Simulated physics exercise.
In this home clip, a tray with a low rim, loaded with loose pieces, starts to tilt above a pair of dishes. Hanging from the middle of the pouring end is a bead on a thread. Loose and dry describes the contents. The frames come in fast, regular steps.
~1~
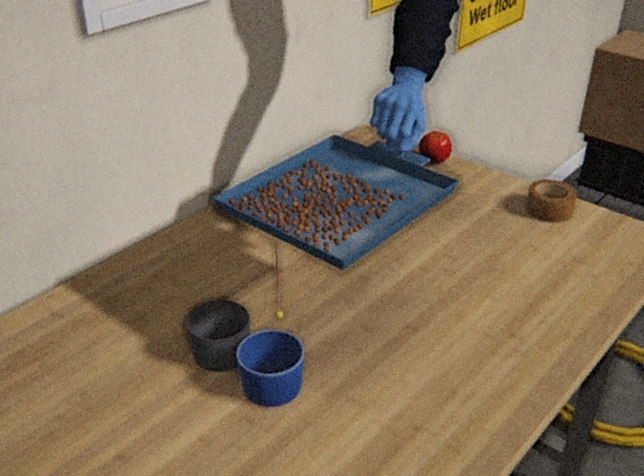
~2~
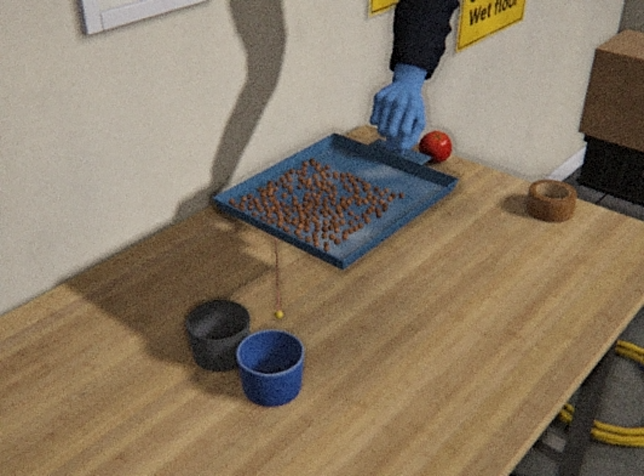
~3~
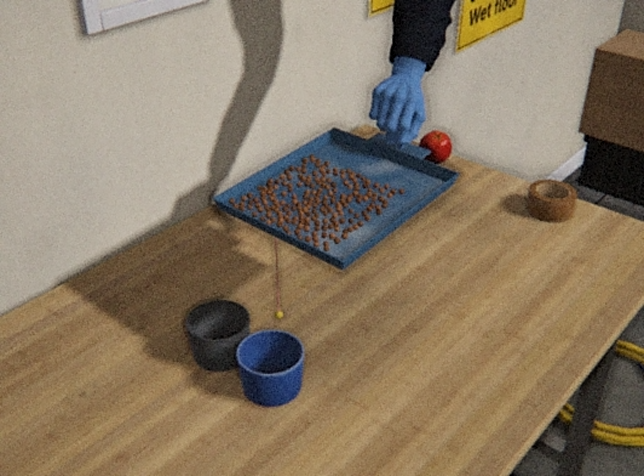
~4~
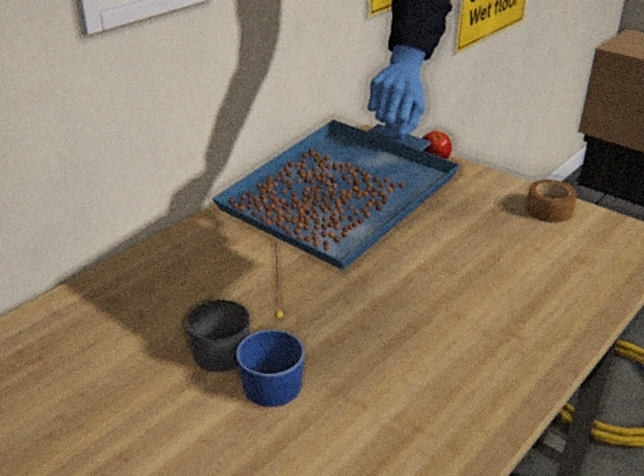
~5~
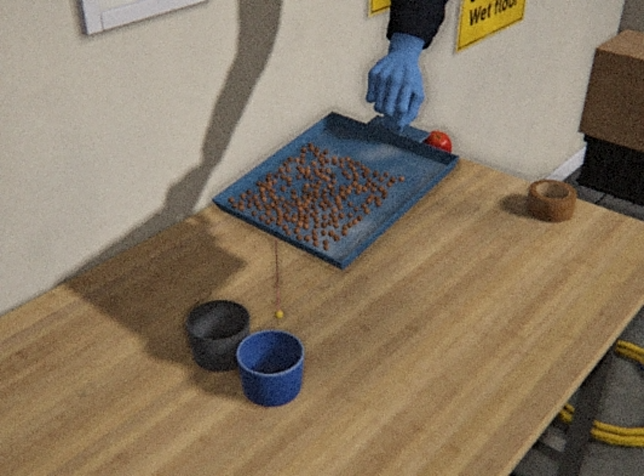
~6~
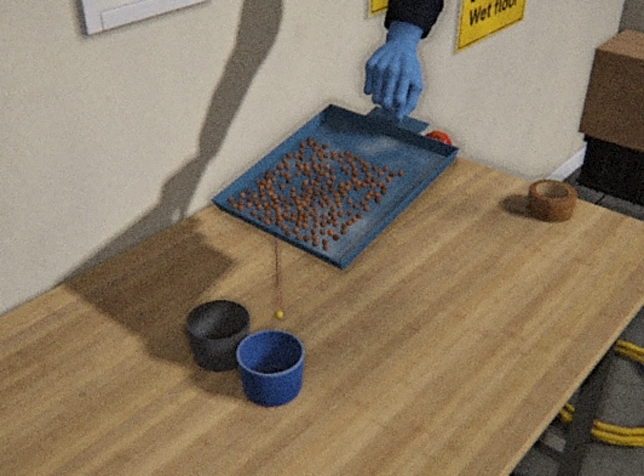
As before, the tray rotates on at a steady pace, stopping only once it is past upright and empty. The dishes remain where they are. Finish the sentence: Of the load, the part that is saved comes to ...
More than half of it.
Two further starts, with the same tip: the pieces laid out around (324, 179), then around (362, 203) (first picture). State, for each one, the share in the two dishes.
Roughly 80 per cent, then roughly 50 per cent.
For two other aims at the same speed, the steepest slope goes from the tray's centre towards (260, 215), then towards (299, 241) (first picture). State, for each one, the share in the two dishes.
Near 30 % and 50 %.
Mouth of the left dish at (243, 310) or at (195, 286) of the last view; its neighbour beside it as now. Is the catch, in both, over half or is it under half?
So that's a lesser portion the first time round, a lesser portion the second.
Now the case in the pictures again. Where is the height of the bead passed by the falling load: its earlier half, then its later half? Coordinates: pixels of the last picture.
The leading part at (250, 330), the rest of it at (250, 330).
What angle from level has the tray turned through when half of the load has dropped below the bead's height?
Roughly 100 degrees at that moment.
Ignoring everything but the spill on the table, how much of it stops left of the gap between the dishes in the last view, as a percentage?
Around 40 %.
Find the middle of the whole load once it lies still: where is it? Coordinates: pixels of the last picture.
The centre settles at about (254, 379).
Shortly afterwards, tray tipped steeply; the whole lot on the tray.
Next, tray tipped right over; near a third on the tray; a little in the right dish; only a few in the left dish; only a few outside both; near half in the air.
Some moments later, tray tipped past a quarter turn; near a third in the right dish; near a third in the left dish; near a quarter outside both.
In the end, tray tipped past a quarter turn; near a third in the right dish; near a third in the left dish; near a quarter outside both.
